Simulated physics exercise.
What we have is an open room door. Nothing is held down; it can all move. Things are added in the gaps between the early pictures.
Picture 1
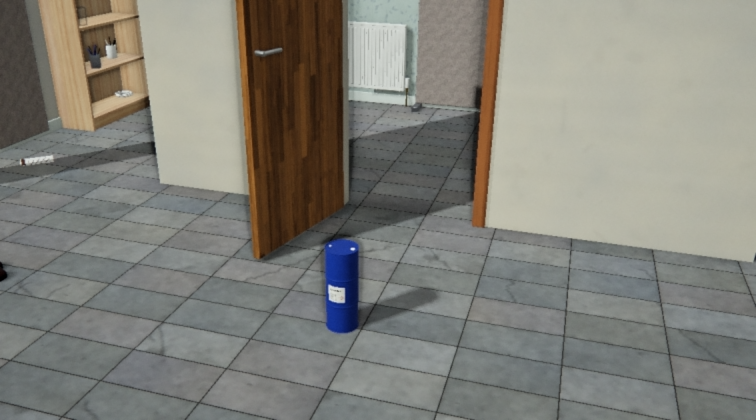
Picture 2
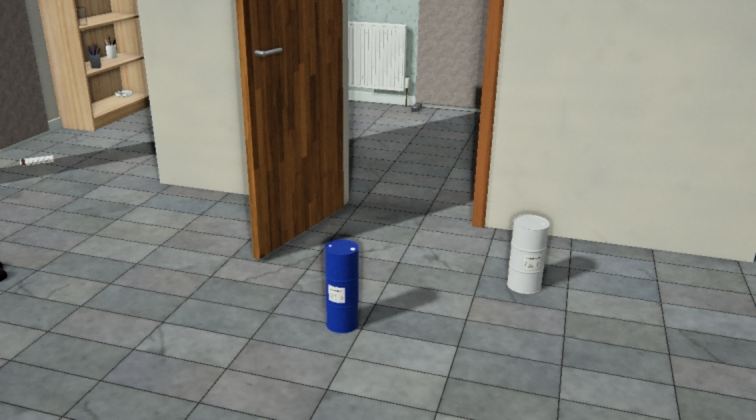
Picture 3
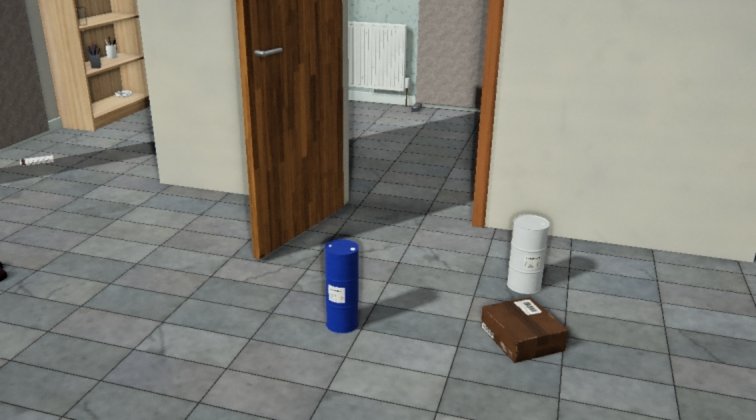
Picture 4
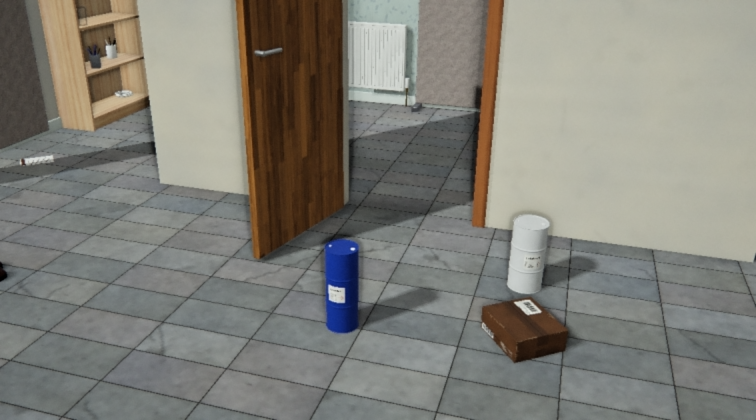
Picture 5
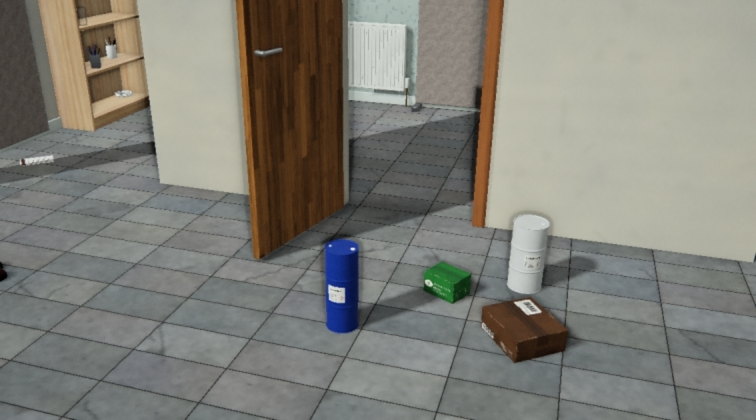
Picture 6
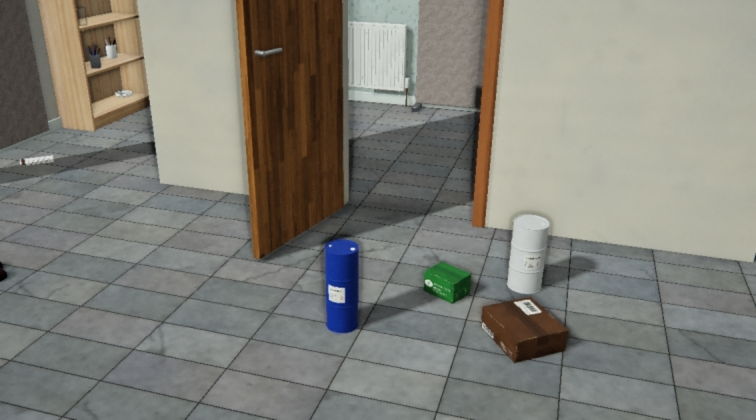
Nothing is seen travelling, but objects appear one after another on the grey tiled floor of a room viewed from slightly above by a still camera. A wooden door stands wide open near the centre, with shelves at left, a white radiator beyond, and a blue canister in front. A white canister appears at right, then a brown parcel before it, and finally a green box between the canisters.
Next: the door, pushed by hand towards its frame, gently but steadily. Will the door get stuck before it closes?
The door sits flush.
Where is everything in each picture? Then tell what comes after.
Door wide open and still; blue canister (342, 287), in the first frame.
Door wide open and still; blue canister (342, 287), in the second frame.
Door wide open and still; white canister (528, 254); brown parcel (523, 328), in the third frame.
Door wide open and still; blue canister (342, 287); white canister (528, 254), in the fourth frame.
Door wide open and still; brown parcel (523, 328); blue canister (342, 287), in the fifth frame.
Door wide open and still; green box (447, 282); white canister (528, 254), in the sixth frame.
Then, 0.50 s past the last view, open by 89°.
Then, 0.90 s past the last view, open by 60°.
Then, 1.20 s past the last view, open by 35°.
Then, 1.50 s past the last view, open by 9°.
Finally, open by 0°; all 4 still in place. Final places as the last picture's camera would see them, green box near (447, 282).
